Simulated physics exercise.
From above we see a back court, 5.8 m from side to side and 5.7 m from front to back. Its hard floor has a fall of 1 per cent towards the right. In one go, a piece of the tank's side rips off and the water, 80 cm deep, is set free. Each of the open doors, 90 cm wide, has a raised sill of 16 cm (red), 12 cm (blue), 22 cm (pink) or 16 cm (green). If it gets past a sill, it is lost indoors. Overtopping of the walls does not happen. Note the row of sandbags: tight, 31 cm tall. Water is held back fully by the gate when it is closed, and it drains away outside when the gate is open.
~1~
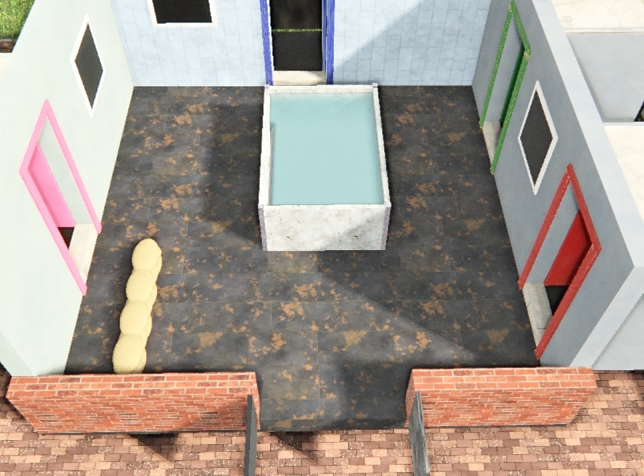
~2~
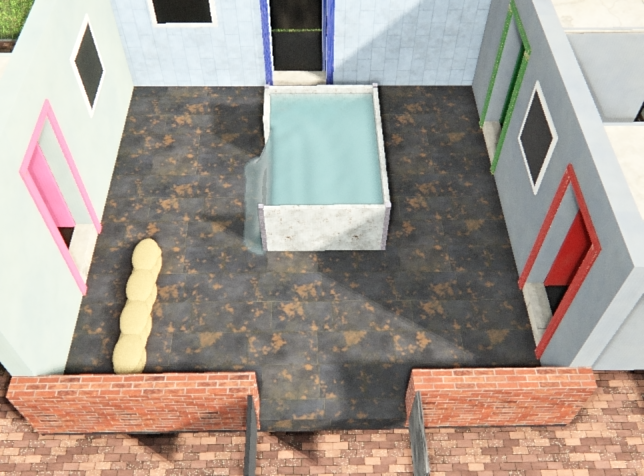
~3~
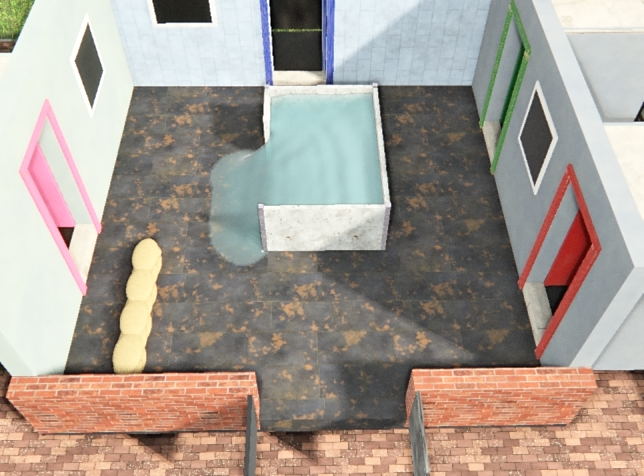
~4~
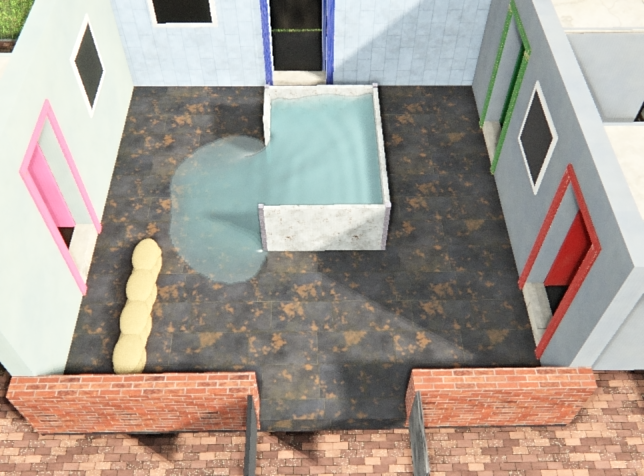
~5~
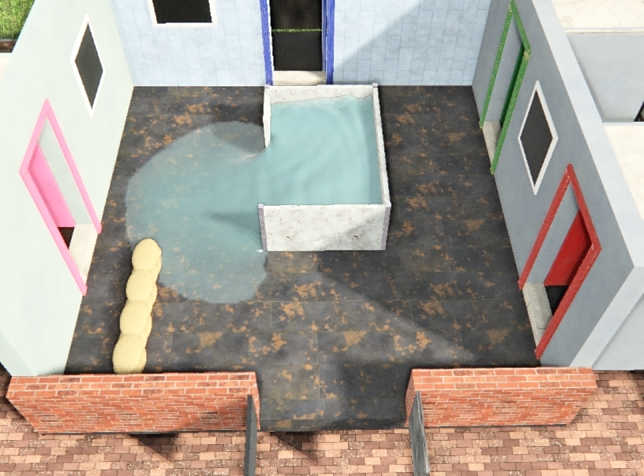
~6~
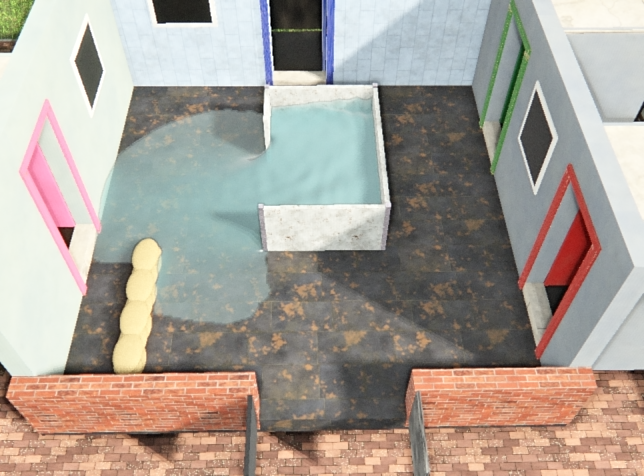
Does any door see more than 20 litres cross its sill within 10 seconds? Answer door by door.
Taking each door, the red door does not; the blue door does not; the pink door does; the green door does not.
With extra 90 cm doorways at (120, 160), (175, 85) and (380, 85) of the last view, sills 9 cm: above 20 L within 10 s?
Note, doorways in listed order: Goes beyond, goes beyond, stays short.
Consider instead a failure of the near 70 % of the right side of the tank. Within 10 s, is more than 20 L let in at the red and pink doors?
Well, against that limit, at red it's too much, and at pink it's within bounds.
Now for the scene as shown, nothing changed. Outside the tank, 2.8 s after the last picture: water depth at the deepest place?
About 30 cm.
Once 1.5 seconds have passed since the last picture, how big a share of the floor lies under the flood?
40 %.
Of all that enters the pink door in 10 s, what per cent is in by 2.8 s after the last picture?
Some 100 per cent by then.
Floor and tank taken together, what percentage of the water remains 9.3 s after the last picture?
Some 90 per cent remains.
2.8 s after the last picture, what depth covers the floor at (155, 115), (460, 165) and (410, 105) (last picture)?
Listed order: 21 / 0 / 4 cm.
Then, 0.7 s after the last picture water covers 30 % of the floor and is deepest (48 cm) near (110, 242); red door not reached, blue door not reached, pink door 38 cm at the sill, 27 L in, green door not reached.
Then, 1.5 s after the last picture water covers 40 % of the floor and is deepest (42 cm) near (134, 90); red door not reached, blue door not reached, pink door 30 cm at the sill, 83 L in, green door not reached.
Then, 2.8 s after the last picture water covers 65 % of the floor and is deepest (30 cm) near (116, 347); red door not reached, blue door 8 cm at the sill, 0 L in, pink door 16 cm at the sill, 98 L in, green door not reached.
Then, 5.3 s after the last picture water covers 90 % of the floor and is deepest (21 cm) near (469, 110); red door 11 cm at the sill, 0 L in, blue door 7 cm at the sill, 0 L in, pink door 13 cm at the sill, 100 L in, green door 12 cm at the sill, 0 L in.
Then, 9.3 s after the last picture water covers 95 % of the floor and is deepest (17 cm) near (517, 317); red door 17 cm at the sill, 0 L in, blue door 7 cm at the sill, 0 L in, pink door 4 cm at the sill, 100 L in, green door 11 cm at the sill, 0 L in.
